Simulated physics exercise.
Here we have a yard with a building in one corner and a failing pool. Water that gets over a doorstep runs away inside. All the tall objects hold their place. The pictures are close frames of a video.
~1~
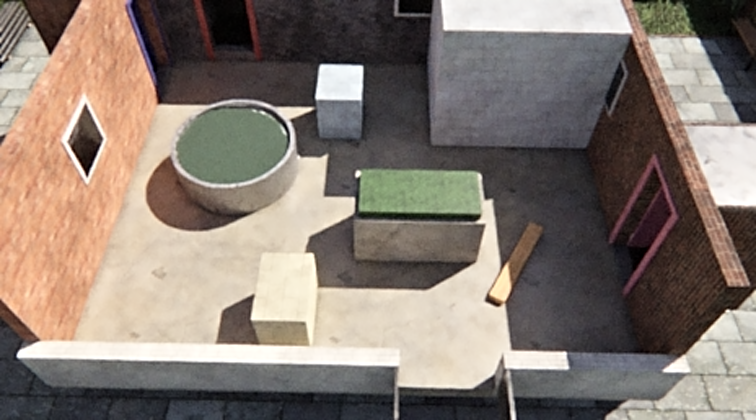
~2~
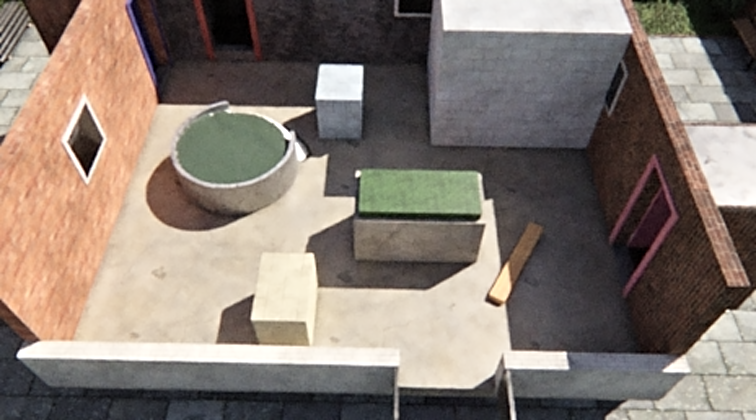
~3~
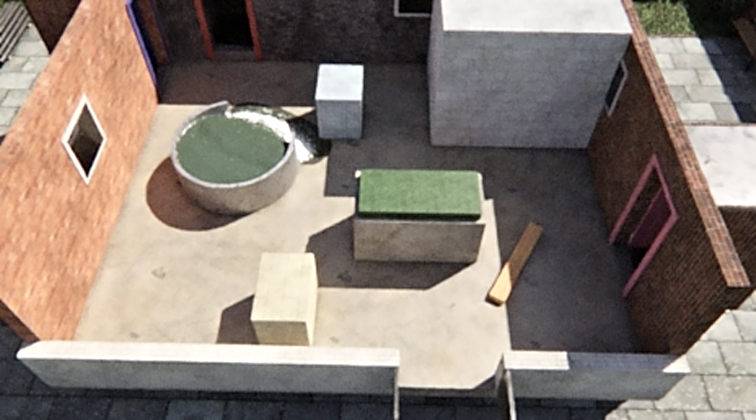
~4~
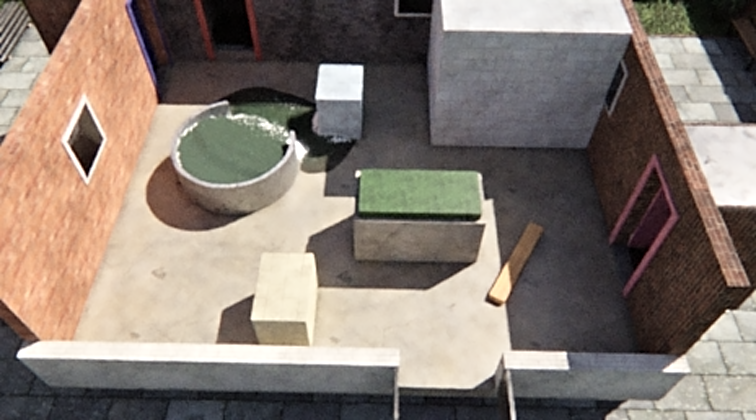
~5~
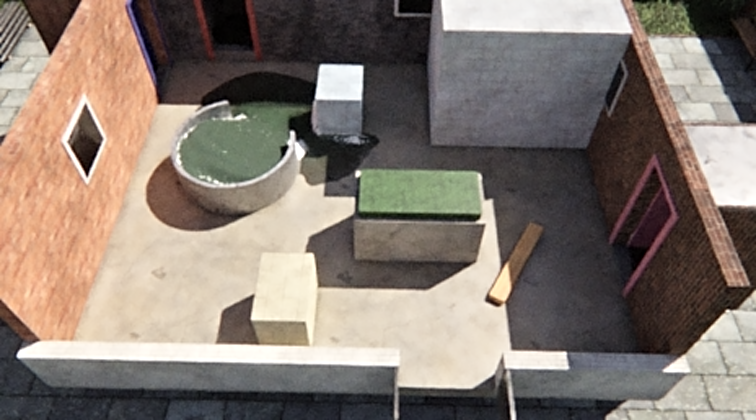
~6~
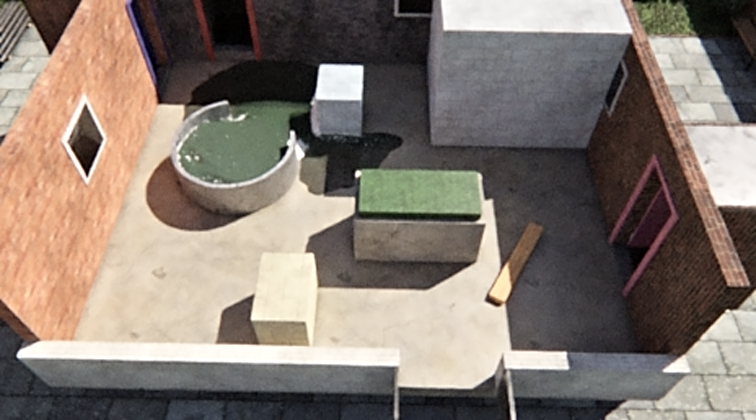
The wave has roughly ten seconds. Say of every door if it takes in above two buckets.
The red door holds within the limit; the blue door floods; the pink door holds within the limit.
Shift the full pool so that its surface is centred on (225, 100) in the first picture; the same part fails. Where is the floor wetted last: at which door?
It is the door marked pink.
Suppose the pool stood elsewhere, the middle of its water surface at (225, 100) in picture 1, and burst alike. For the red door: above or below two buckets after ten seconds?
The red door goes over.
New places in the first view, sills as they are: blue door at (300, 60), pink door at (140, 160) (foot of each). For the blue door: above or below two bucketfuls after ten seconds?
Then: Blue door is over.
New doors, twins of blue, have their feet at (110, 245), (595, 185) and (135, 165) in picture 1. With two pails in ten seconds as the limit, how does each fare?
As listed: Holds, is under, lets less in.
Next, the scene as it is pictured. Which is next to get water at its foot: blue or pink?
That is the door marked blue.
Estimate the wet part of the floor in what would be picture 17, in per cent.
Close to 30 %.
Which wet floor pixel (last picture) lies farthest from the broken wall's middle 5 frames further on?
Close to (476, 161).
A moment on, water covers 20 % of the floor; the red door wet at the sill, nothing in, the blue door not reached, the pink door not reached.
Next, water covers 30 % of the floor; the red door wet at the sill, nothing in, the blue door wet at the sill, nothing in, the pink door not reached.
Then, water covers 40 % of the floor; the red door wet at the sill, nothing in, the blue door over two buckets in, the pink door not reached.
Later, water covers 65 % of the floor; the red door wet at the sill, nothing in, the blue door far over two buckets in, the pink door wet at the sill, nothing in.
In the end, water covers 85 % of the floor; the red door wet at the sill, nothing in, the blue door far over two buckets in, the pink door wet at the sill, nothing in.
